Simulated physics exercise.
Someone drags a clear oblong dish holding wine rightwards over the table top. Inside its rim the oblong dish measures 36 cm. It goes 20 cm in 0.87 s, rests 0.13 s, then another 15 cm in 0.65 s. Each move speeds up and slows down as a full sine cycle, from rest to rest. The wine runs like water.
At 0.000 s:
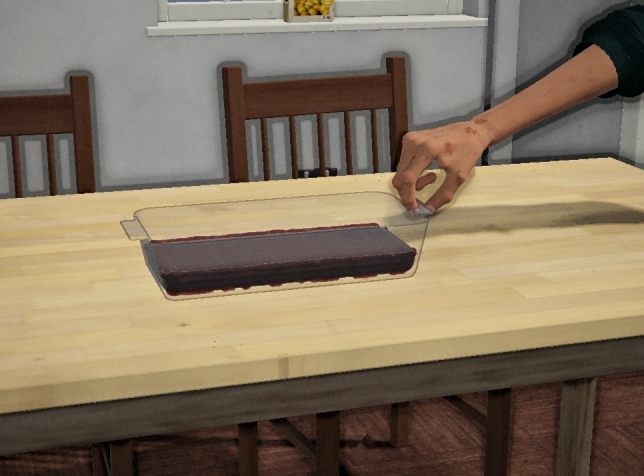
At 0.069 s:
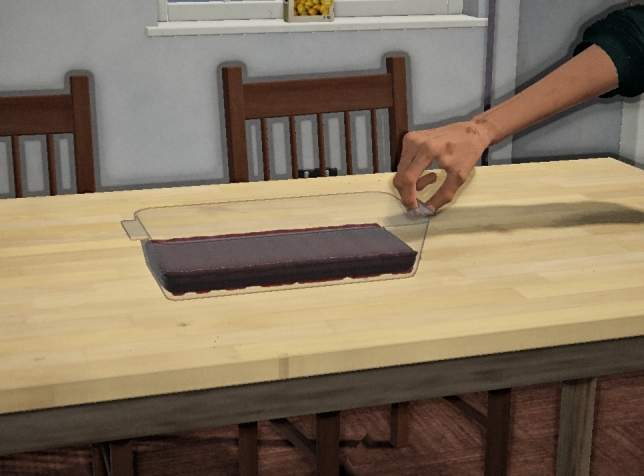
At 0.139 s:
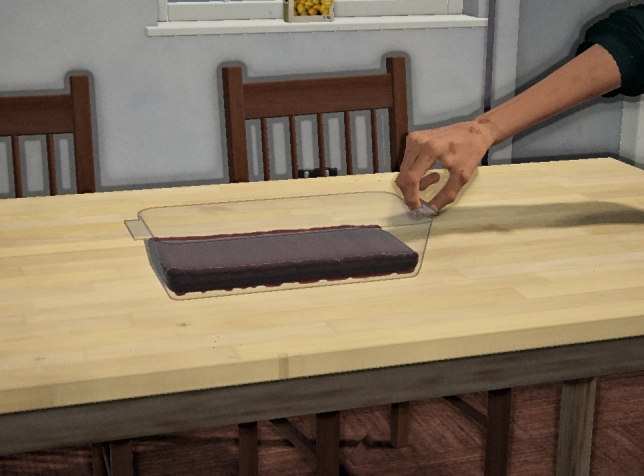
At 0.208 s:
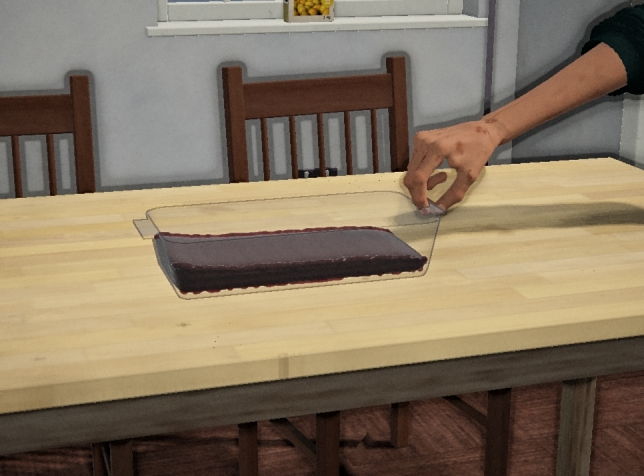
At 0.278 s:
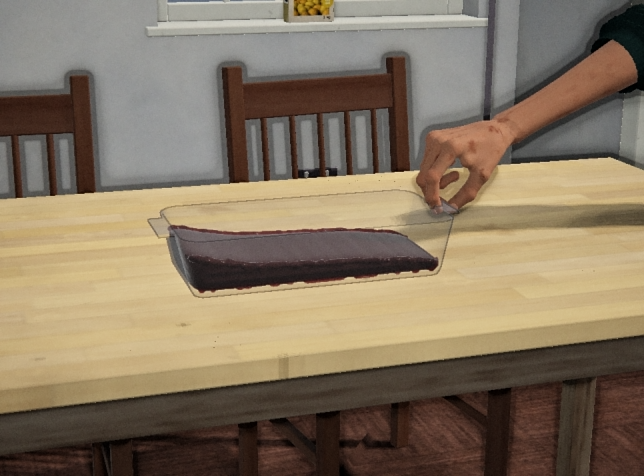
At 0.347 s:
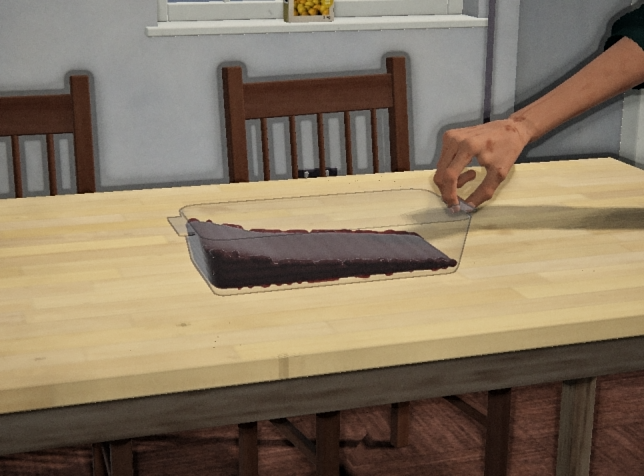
In a grey-walled dining room, seen from slightly above by a still camera, a pale wooden table stands before brown chairs and a white window sill with something yellow on it. On the table sits a clear oblong dish of dark purplish-red wine, its right end held by a dark-sleeved arm's hand. The hand drags the dish rightwards, barely at first, then faster, and the wine climbs at the left end and sinks at the right.
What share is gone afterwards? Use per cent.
Loss: About 21 per cent.
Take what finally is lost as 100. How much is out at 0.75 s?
About 0 per cent.
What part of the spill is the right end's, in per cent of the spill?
Some 60 per cent.
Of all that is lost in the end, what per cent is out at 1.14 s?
Some 40 per cent.
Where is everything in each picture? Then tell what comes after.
It has moved 0.0 cm; in the oblong dish the surface runs from (151, 258) to (399, 237), rim (409, 207); the wine stands 44 mm below the rim, in the first frame.
It has moved 0.1 cm; in the oblong dish the surface runs from (151, 257) to (400, 237), in the second frame.
It has moved 0.5 cm; in the oblong dish the surface runs from (154, 255) to (402, 239), in the third frame.
It has moved 1.6 cm; in the oblong dish the surface runs from (161, 249) to (405, 242), in the fourth frame.
It has moved 3.5 cm; in the oblong dish the surface runs from (174, 242) to (409, 244), in the fifth frame.
It has moved 6.1 cm; in the oblong dish the surface runs from (193, 235) to (407, 244), in the sixth frame.
By 0.75 s it has gone 20 cm; 0 per cent is out over the left end and 0 over the right.
By 1.14 s it has gone 21 cm; 0 per cent is out over the left end and 9 over the right.
By 1.54 s it has gone 35 cm; 7 per cent is out over the left end and 9 over the right.
By 1.94 s it has gone 35 cm; 7 per cent is out over the left end and 14 over the right.
At rest 21 per cent is out in all, 8 of it over the left end.
